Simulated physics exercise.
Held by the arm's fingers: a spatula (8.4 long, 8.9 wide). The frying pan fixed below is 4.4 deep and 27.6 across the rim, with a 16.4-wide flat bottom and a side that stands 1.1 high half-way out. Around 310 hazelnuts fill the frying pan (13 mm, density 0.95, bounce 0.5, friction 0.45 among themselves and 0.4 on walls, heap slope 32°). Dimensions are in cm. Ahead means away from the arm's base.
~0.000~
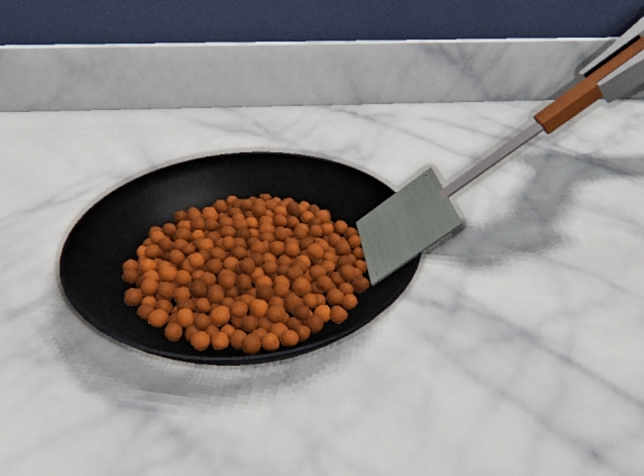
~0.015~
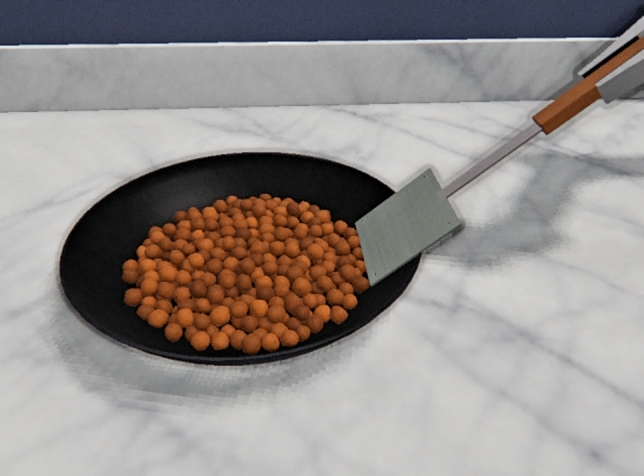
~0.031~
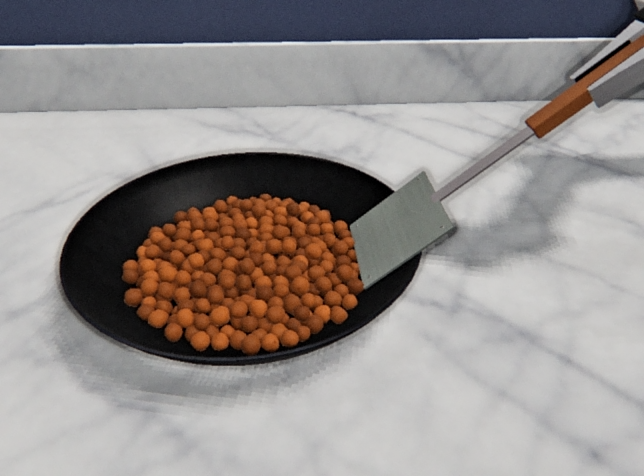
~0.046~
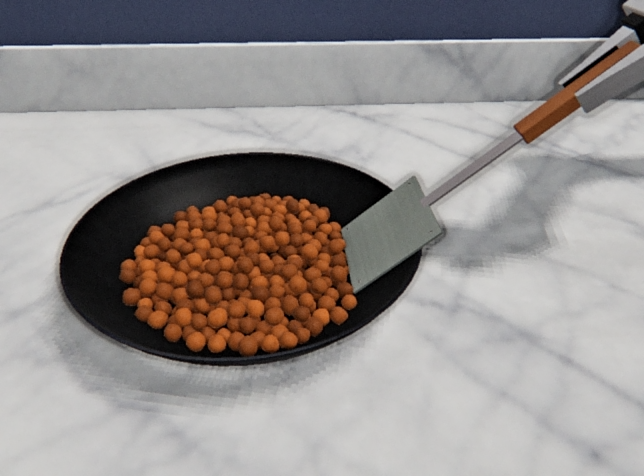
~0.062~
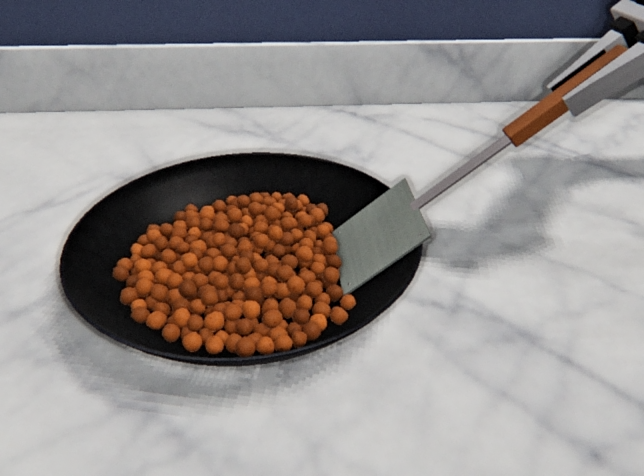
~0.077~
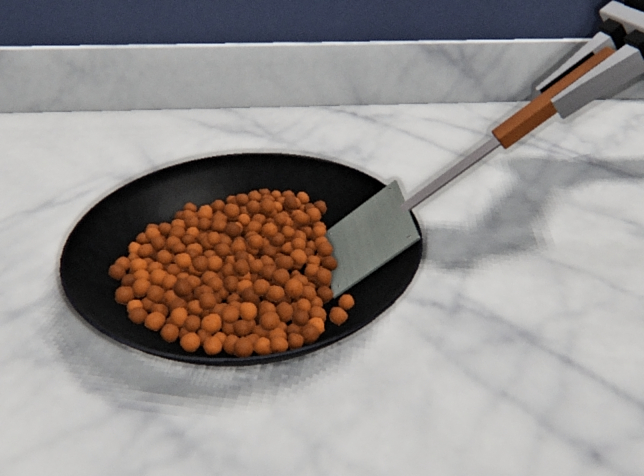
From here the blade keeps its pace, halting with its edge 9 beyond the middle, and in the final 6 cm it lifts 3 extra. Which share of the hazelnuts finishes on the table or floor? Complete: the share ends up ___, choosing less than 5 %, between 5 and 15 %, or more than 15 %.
The share ends up between 5 and 15 %.
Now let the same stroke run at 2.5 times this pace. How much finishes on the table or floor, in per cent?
I'd put it at about 35 per cent.
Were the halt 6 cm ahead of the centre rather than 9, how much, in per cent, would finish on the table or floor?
About 0 %.
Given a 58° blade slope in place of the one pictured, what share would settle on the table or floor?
Then about 10 per cent.
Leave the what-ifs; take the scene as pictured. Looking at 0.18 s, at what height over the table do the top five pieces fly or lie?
I'd say close to 4 cm on average.
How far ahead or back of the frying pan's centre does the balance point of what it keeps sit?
What stays is shifted forward by around 4.5 cm.
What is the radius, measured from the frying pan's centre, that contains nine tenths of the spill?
That distance is around 35 cm.
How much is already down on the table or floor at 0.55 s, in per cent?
It is near 6 percent.
After 0.18 s, sloping 41°, highest piece 4 above the table; 314 in the frying pan.
After 0.29 s, sloping 41°, highest piece 6 above the table; 314 in the frying pan.
After 0.55 s, sloping 41°, highest piece 6 above the table; 290 in the frying pan, 20 on the table or floor, 4 on the blade or in flight.
After 1.60 s, sloping 41°, highest piece 5 above the table; 288 in the frying pan, 26 on the table or floor.
At rest, 288 in the frying pan, 26 on the table or floor. That is 8 % on the table or floor.
